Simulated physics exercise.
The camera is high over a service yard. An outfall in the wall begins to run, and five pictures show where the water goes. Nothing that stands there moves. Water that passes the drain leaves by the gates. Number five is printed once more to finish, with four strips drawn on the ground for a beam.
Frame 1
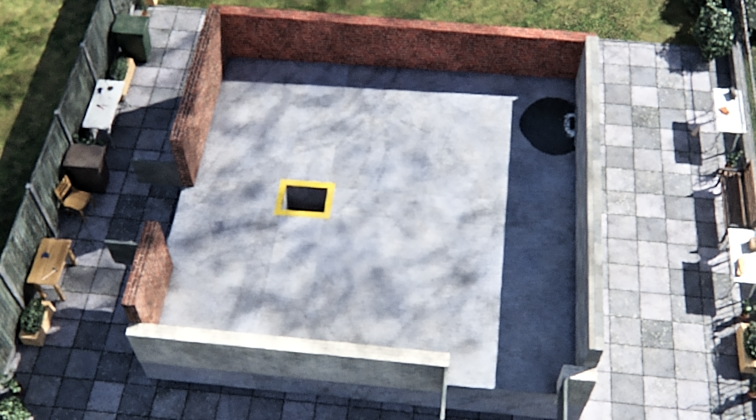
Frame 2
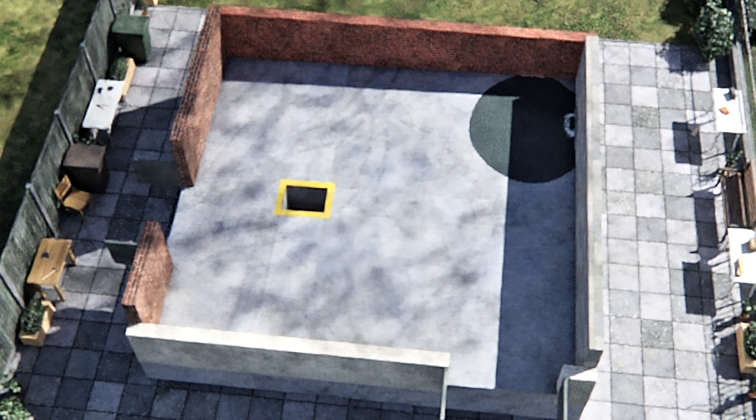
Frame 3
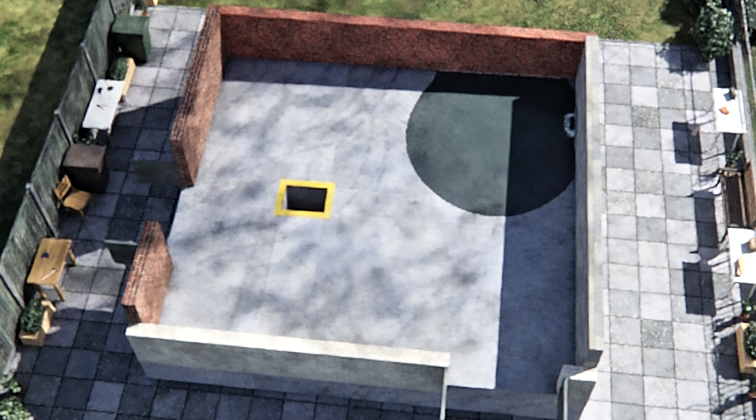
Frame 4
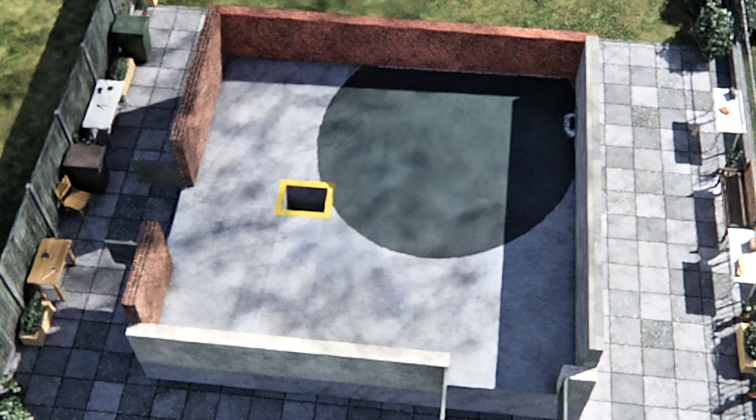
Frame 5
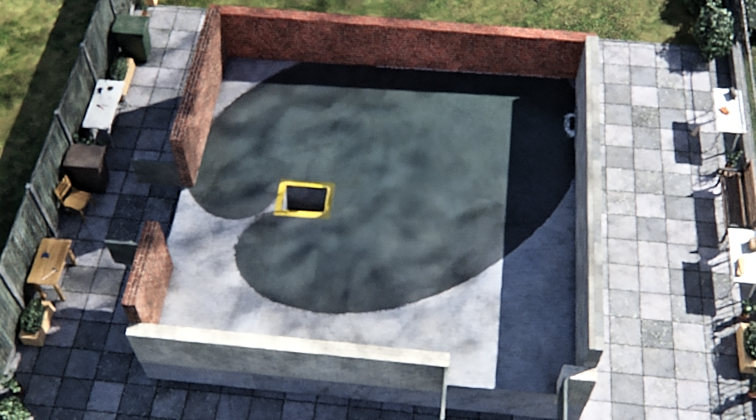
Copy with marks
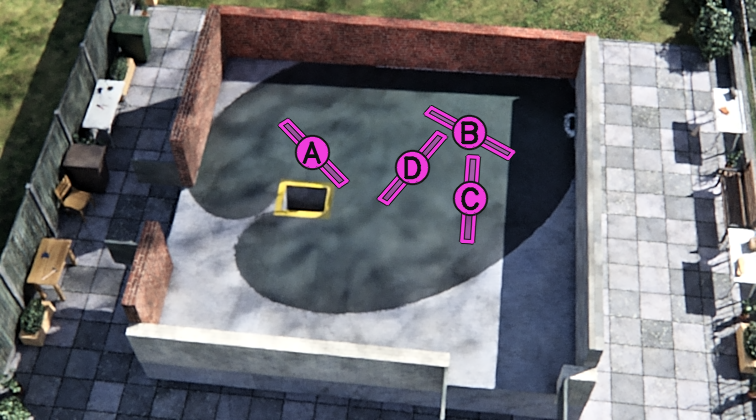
The video shows a walled yard from above as dark water spreads from an outlet on the right wall, widening leftward across the pale floor, then reaching and surrounding much of the yellow-edged drain pit near the middle.
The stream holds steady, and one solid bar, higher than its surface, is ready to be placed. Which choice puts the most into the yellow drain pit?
C works best here.
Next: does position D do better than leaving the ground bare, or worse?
Worse.
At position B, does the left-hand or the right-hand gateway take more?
The left gate.
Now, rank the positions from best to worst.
C, A, D, B.
On the marked copy, A from (284, 122) to (343, 183); B from (428, 110) to (510, 155); C from (467, 241) to (473, 156); D from (383, 201) to (441, 134).
For position A, about 14 % of the stream runs into the yellow drain pit, about 85 % out by the gates.
For position B, about 7 % of the stream runs into the yellow drain pit, about 90 % out by the gates.
For position C, about 18 % of the stream runs into the yellow drain pit, about 81 % out by the gates.
For position D, about 10 % of the stream runs into the yellow drain pit, about 89 % out by the gates.
